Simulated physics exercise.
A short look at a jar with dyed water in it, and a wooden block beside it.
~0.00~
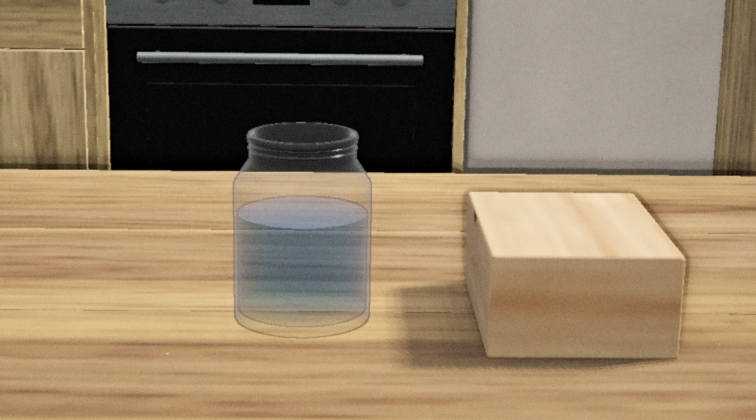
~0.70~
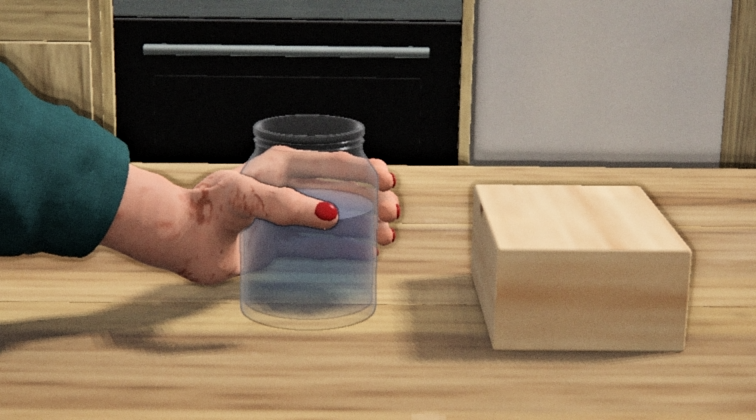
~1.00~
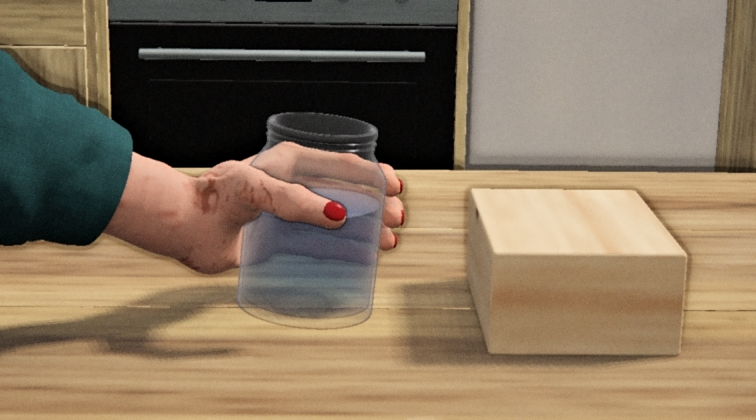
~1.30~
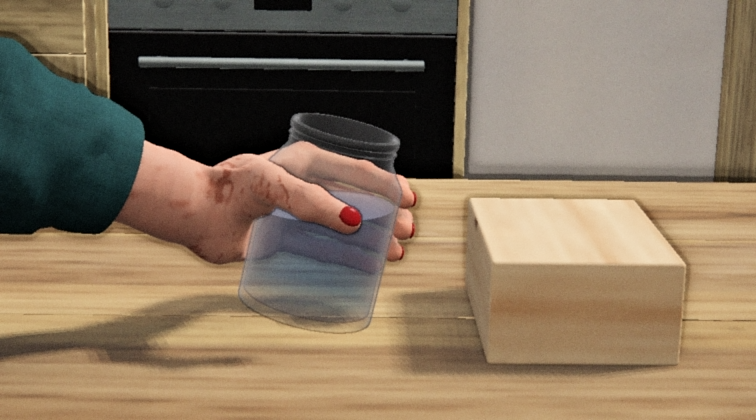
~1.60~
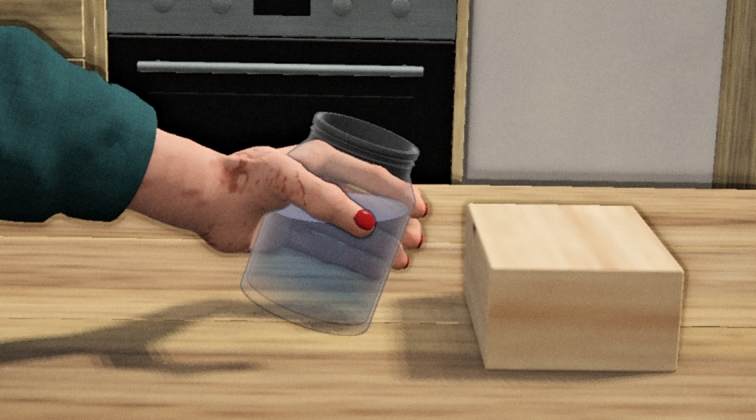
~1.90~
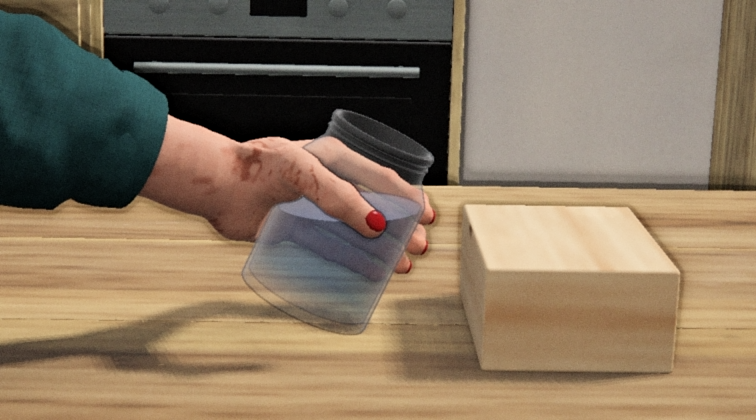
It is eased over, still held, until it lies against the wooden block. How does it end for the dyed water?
Most likely it is going to keep every drop there.
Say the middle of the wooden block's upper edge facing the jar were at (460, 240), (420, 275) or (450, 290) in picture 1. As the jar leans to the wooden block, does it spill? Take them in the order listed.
First try contents stay put, second contents stay put, third contents get out.
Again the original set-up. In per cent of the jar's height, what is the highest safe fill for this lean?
I'd keep it to near 70 per cent.
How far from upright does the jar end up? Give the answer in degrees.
It settles at about 50 degrees from upright.
By 2.5 s, the jar leans by about 35°; its rim is dry.
By 3.1 s, the jar leans by about 45°; its rim is dry.
By 4.5 s, the jar leans by about 50°, against the wooden block; its rim is dry.
